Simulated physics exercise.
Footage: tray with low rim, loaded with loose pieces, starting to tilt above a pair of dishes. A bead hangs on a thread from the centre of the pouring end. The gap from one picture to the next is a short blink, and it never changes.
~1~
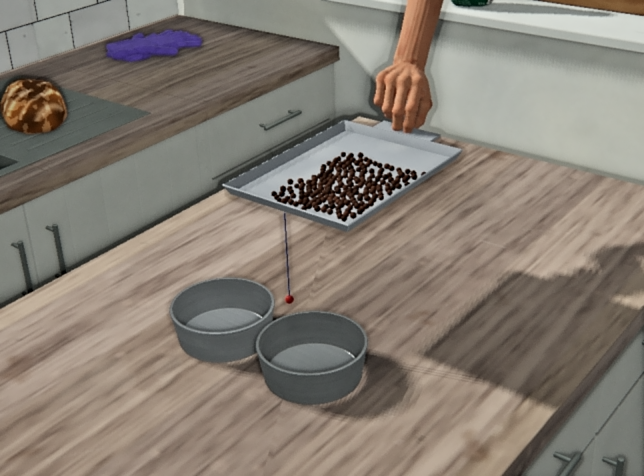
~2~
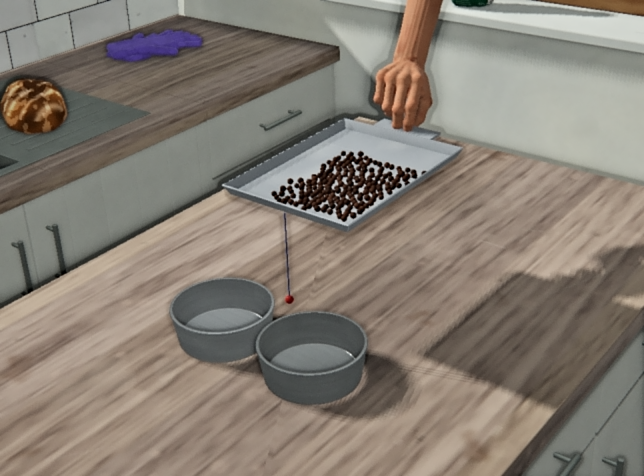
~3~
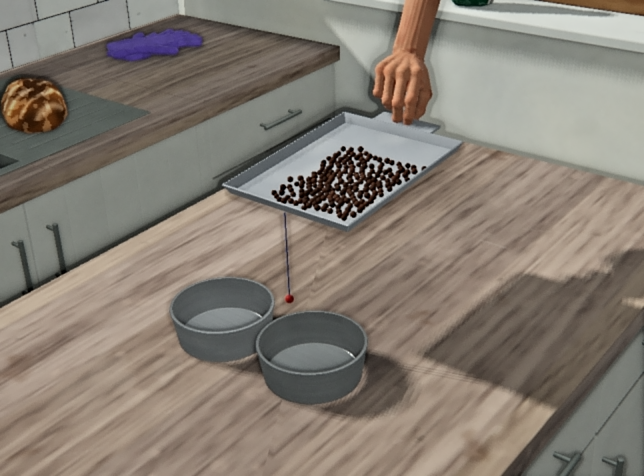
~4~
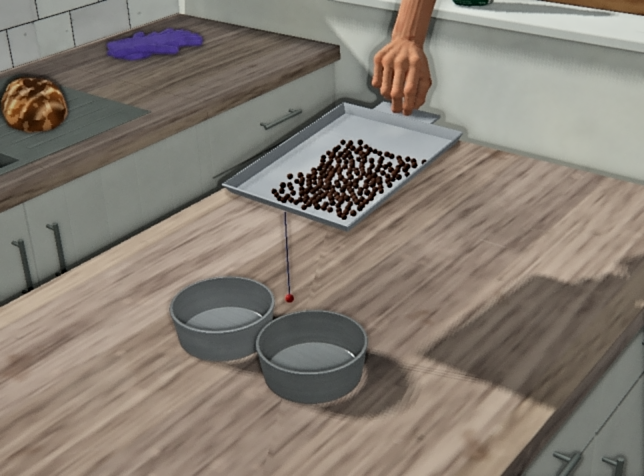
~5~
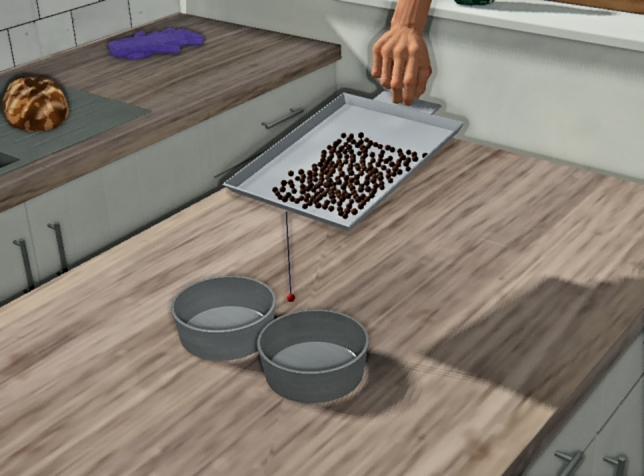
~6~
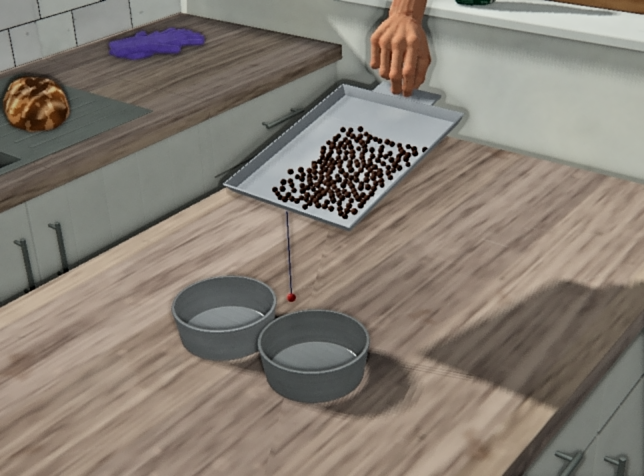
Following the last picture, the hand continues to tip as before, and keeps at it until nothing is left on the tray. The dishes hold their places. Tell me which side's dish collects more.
The right side's.
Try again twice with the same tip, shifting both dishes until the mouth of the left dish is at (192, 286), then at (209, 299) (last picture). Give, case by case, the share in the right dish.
About 60% on the first try and 80% on the second.
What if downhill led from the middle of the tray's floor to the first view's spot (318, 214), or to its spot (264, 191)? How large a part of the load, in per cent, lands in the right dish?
The first comes to 90 %, while the second comes to 0 %.
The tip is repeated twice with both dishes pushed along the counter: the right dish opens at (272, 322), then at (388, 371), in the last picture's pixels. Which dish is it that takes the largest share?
Try 1 - the dish at right; try 2 - the dish at left.
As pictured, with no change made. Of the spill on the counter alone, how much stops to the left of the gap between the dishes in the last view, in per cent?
Close to 40 %.
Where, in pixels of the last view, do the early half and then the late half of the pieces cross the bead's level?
The leading part at (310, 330), the rest of it at (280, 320).
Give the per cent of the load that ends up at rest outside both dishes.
10 per cent.
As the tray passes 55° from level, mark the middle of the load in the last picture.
Its middle sits at about pixel (309, 200).
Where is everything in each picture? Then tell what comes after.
The first frame shows corners of the pouring end (230, 184) and (347, 221), level; middle of the load (341, 185), allspice berries; left dish (188, 341); right dish (278, 382); bead on its thread (290, 299).
The second frame shows corners of the pouring end (230, 184) and (347, 222), level; middle of the load (341, 184).
The third frame shows corners of the pouring end (230, 184) and (347, 222), tipped barely, level across its low end; middle of the load (341, 181).
The fourth frame shows corners of the pouring end (230, 183) and (347, 222), tipped a little, level across its low end; middle of the load (341, 178).
The fifth frame shows corners of the pouring end (231, 182) and (348, 222), tipped a little, level across its low end; middle of the load (342, 174).
The sixth frame shows corners of the pouring end (231, 182) and (348, 222), tipped a little, level across its low end; middle of the load (342, 171); left dish (190, 339); right dish (280, 380).
Just after the last frame, tray tipped steeply; almost all on the tray; just a few in the right dish; just a few in the air.
A moment on, tray tipped right over; the larger part in the right dish; roughly a quarter in the left dish; about a tenth outside both.
Further on, tray tipped past a quarter turn; the larger part in the right dish; roughly a quarter in the left dish; about a tenth outside both.
When it is over, tray tipped past a quarter turn; the larger part in the right dish; roughly a quarter in the left dish; about a tenth outside both.
